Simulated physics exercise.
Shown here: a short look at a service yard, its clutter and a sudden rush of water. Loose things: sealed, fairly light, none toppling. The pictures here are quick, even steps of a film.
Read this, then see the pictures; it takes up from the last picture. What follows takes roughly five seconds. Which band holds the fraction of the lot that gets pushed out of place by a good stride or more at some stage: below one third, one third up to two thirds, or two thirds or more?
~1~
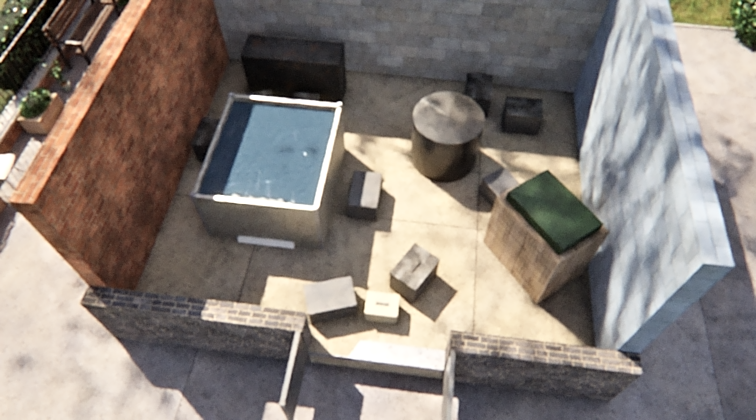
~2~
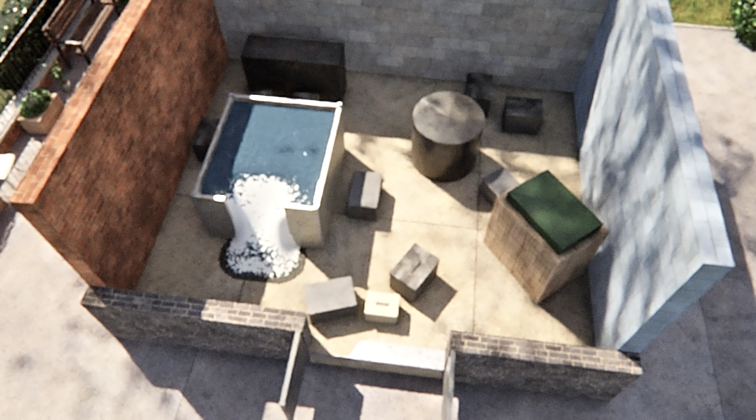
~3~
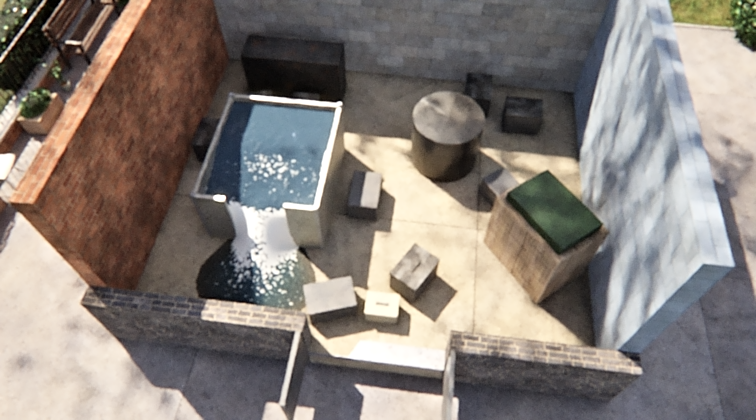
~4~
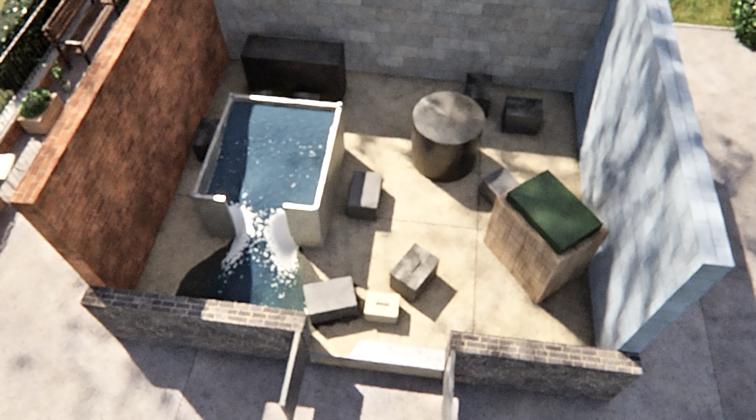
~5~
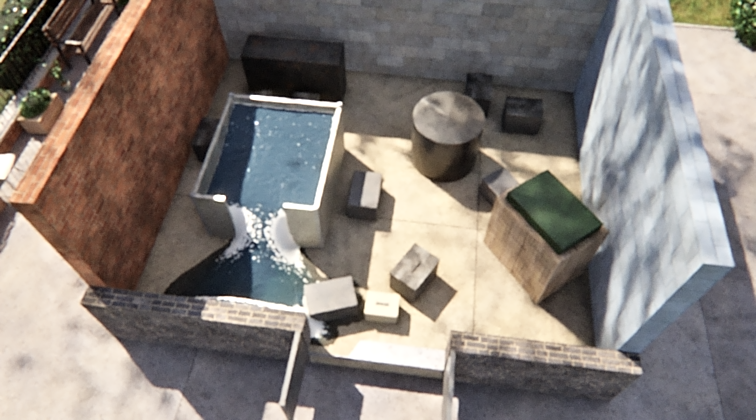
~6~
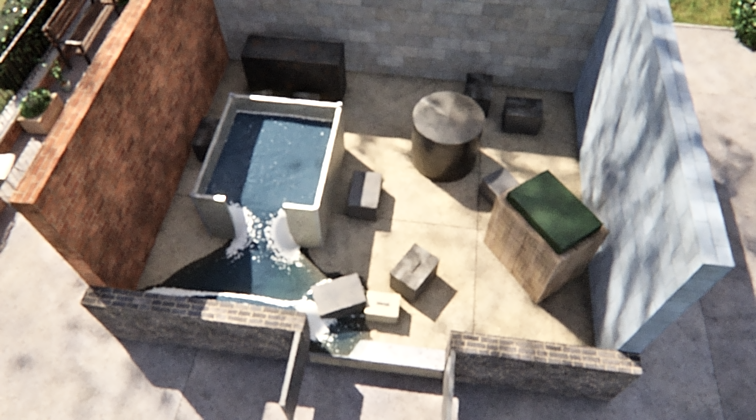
Share shifted well: Middle, a third to two thirds.
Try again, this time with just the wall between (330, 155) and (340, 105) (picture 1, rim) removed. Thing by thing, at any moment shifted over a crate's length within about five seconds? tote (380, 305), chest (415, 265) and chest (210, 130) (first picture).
The first: Fell short; the second: Fell short; the third: Fell short.
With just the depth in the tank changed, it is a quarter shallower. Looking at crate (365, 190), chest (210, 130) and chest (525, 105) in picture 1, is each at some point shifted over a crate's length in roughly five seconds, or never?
Result by item: Didn't cover it; covered it; didn't cover it.
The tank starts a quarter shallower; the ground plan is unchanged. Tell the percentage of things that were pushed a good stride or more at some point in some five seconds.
That comes to 40 % of the lot.
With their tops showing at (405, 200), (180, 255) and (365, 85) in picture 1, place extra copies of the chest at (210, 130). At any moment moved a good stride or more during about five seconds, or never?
Per listing: Largely stays, cleared out, largely stays.
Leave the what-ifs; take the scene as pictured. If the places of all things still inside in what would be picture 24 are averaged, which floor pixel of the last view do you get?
Near (415, 174).
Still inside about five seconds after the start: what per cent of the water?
I'd say close to 88 percent.
A moment on, 0 of 10 are well off their spots; 0 afloat.
Next, 4 of 10 are well off their spots; 0 afloat.
Later, 4 of 10 are well off their spots; 3 afloat.
In the end, 4 of 10 are well off their spots, and 4 have been at some point; 4 afloat.
